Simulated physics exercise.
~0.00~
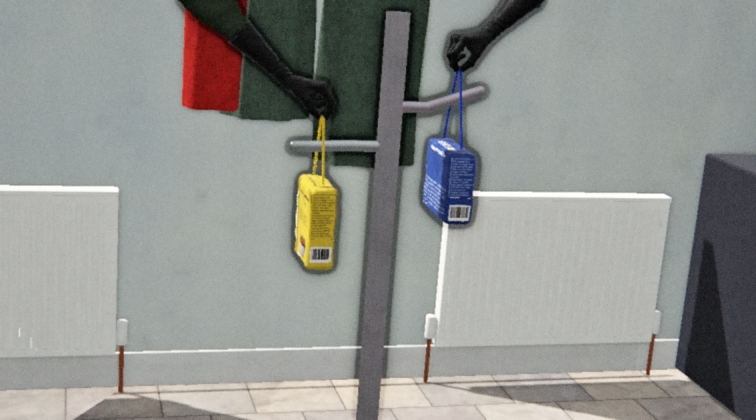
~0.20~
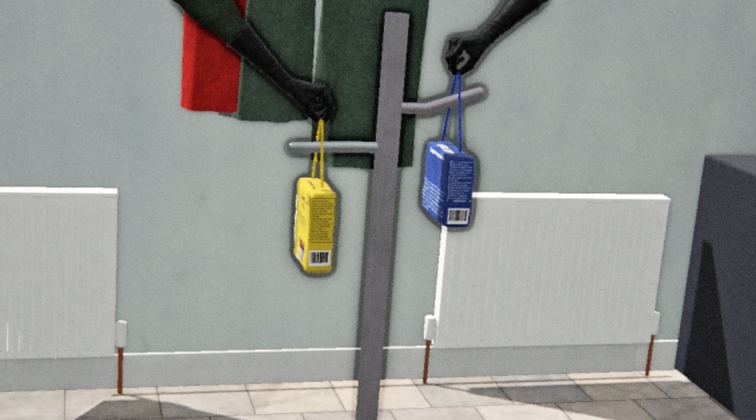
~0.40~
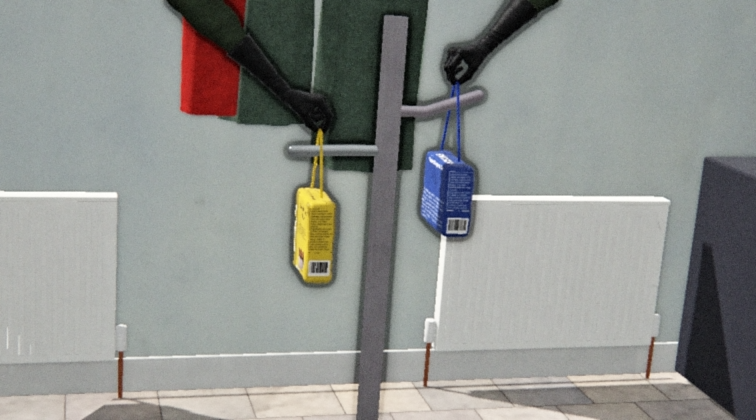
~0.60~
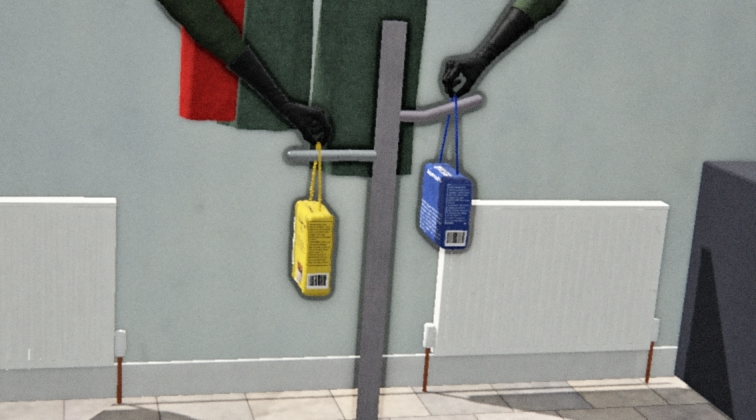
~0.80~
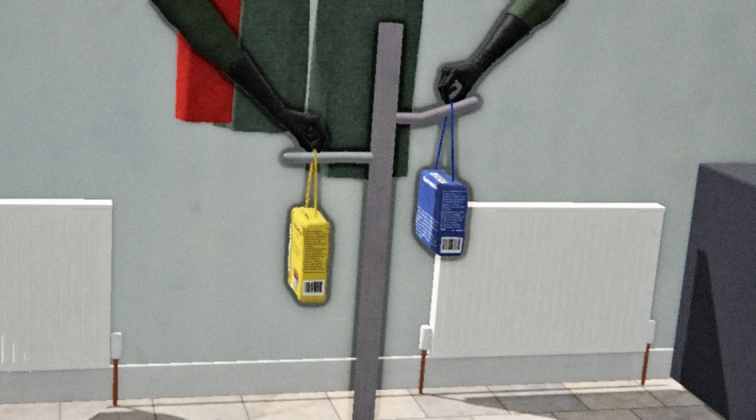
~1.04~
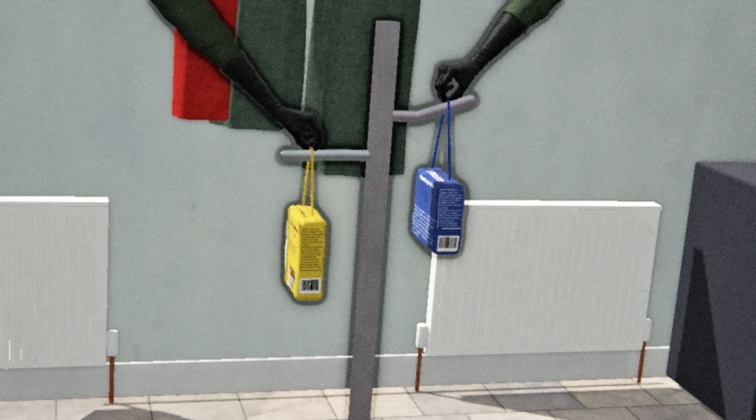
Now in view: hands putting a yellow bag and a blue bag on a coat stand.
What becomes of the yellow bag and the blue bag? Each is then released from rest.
Outcome: The yellow bag is going to keep hanging there; the blue bag is going to keep hanging there.
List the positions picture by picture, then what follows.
The first picture shows yellow bag (316, 222); blue bag (449, 181); left peg tip (294, 146); right peg tip (480, 91).
The second picture shows yellow bag (315, 225); blue bag (448, 184).
The third picture shows yellow bag (314, 235); blue bag (447, 194).
The fourth picture shows yellow bag (313, 248); blue bag (445, 206).
The fifth picture shows yellow bag (309, 254); blue bag (441, 213).
The sixth picture shows yellow bag (305, 253); blue bag (438, 211); left peg tip (285, 156), about level; right peg tip (470, 100), pointing up.
After 1.40 s, yellow bag still up near (305, 254); blue bag still up near (437, 213).
In the end, yellow bag still up near (305, 255); blue bag still up near (435, 213). The yellow bag stays hanging and the blue bag holds on.
